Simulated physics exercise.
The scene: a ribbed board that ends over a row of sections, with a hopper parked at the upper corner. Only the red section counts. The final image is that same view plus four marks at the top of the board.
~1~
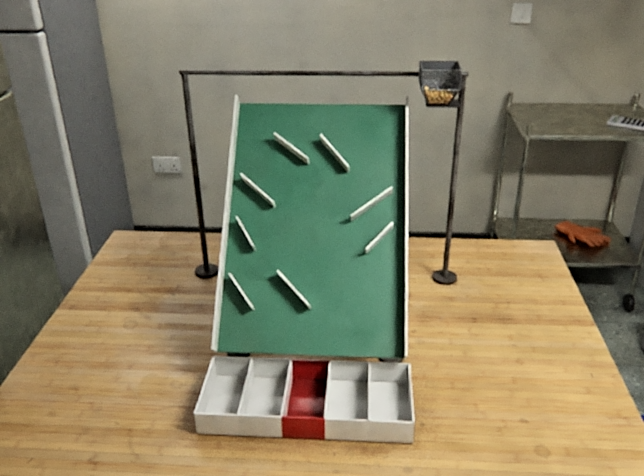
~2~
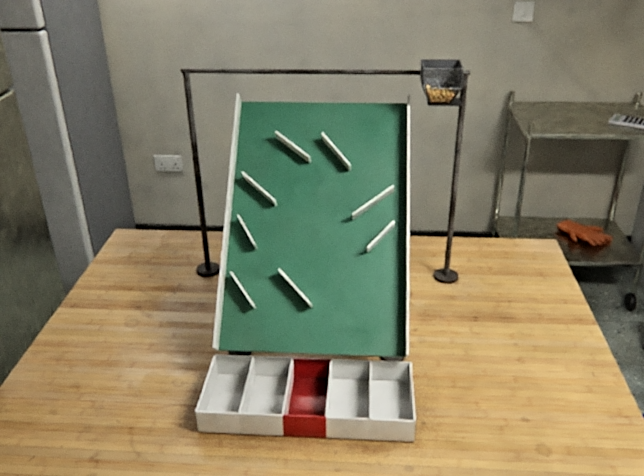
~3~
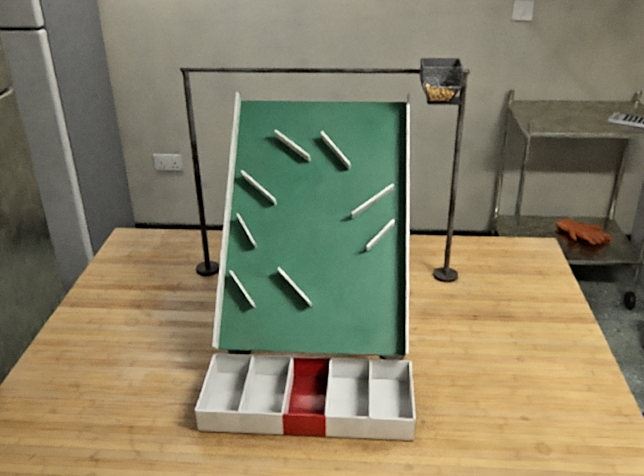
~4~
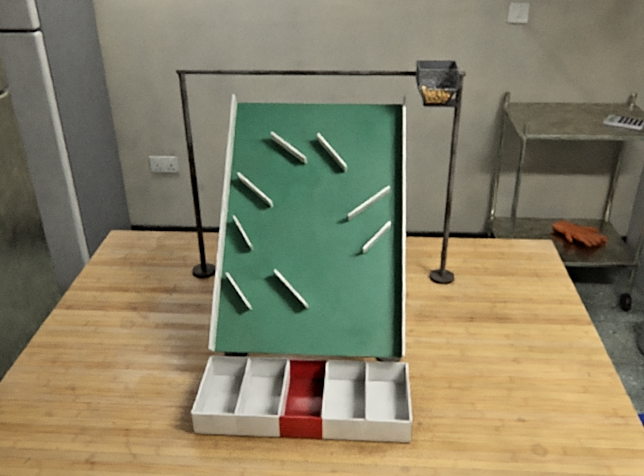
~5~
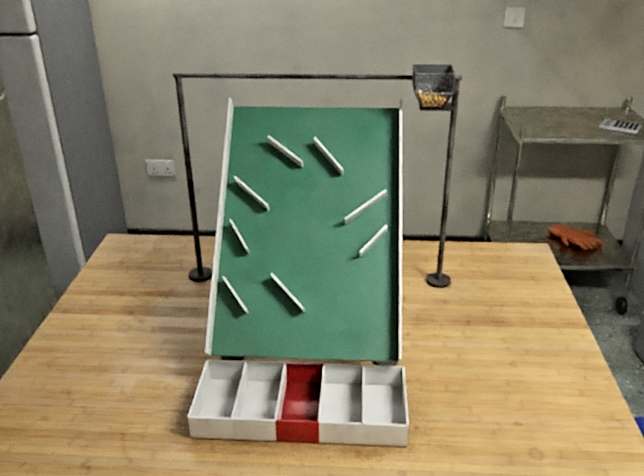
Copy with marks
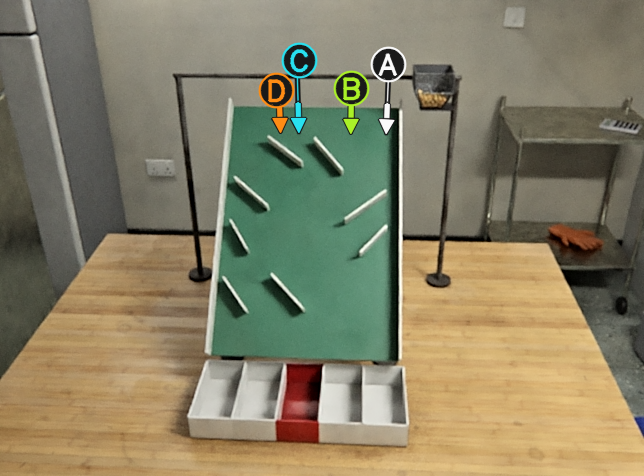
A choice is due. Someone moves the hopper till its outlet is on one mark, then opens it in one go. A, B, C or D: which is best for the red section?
The answer is mark B.
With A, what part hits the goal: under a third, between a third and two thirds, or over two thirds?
It is under a third.
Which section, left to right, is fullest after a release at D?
The fourth.
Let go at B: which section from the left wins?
The third from the left.
On the marked copy, mark A meets the board at (386, 128); mark B meets the board at (350, 128); mark C meets the board at (298, 127); mark D meets the board at (280, 127).
With A, about a quarter in the red section, about two thirds in other sections, a small part outside the box.
With B, about two thirds in the red section, about a third in other sections.
With C, about a quarter in the red section, about a quarter in other sections, about half outside the box.
With D, a small part in the red section, about half in other sections, about a third outside the box.
